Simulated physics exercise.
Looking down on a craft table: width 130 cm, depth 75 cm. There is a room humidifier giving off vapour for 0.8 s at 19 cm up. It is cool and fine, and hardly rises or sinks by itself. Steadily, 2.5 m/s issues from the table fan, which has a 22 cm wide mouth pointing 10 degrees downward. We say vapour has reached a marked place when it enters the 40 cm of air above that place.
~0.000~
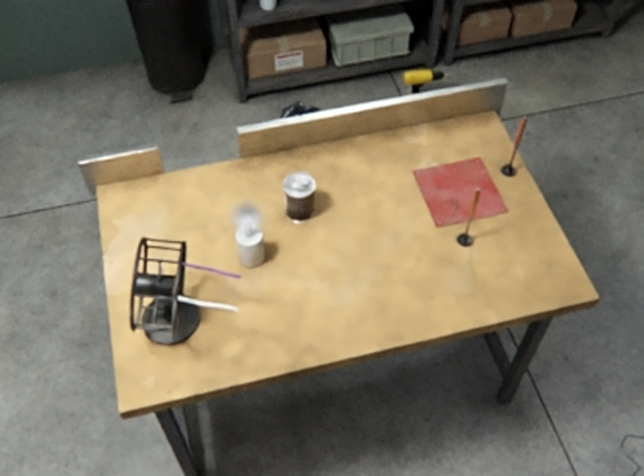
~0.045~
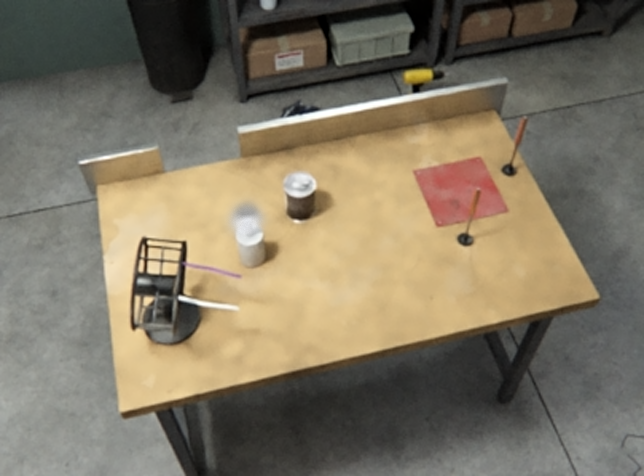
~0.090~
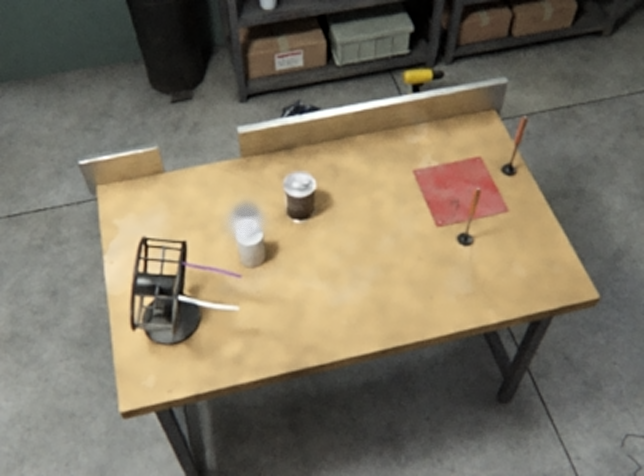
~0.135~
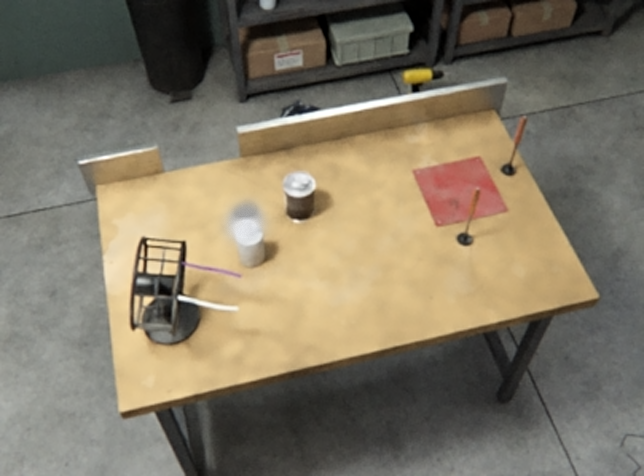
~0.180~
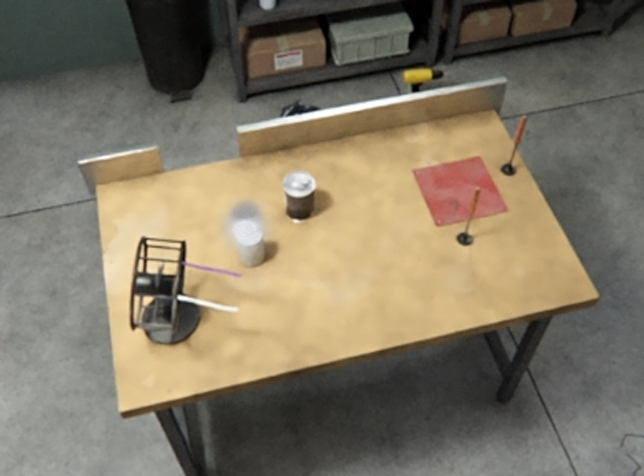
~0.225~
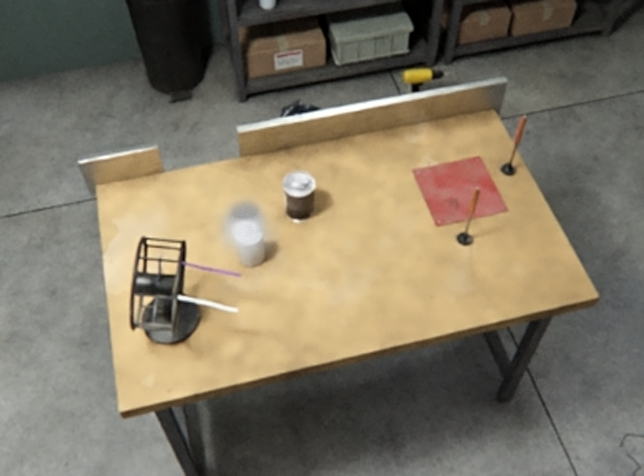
A wooden craft table held a black table fan with ribbons, a tin, a red square and a small humidifier, whose pale puff of vapour wavered slightly while everything else stayed practically still.
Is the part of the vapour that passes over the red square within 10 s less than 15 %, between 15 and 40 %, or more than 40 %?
The part that passes there is from 15 to 40 %.
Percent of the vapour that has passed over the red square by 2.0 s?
The share is about 15 percent.
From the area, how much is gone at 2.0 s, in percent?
Around 40 percent.
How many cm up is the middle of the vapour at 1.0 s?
Middle height: Approx. 10 cm.
By 1.0 s, 1 % has passed over the red square; 1 % has left the area, and the middle of the rest is near (300, 249).
By 2.0 s, 14 % has passed over the red square; 41 % has left the area, and the middle of the rest is near (488, 204).
By 4.0 s, 23 % has passed over the red square; 80 % has left the area, and the middle of the rest is near (486, 122).
By 10.0 s, 24 % has passed over the red square; 95 % has left the area.
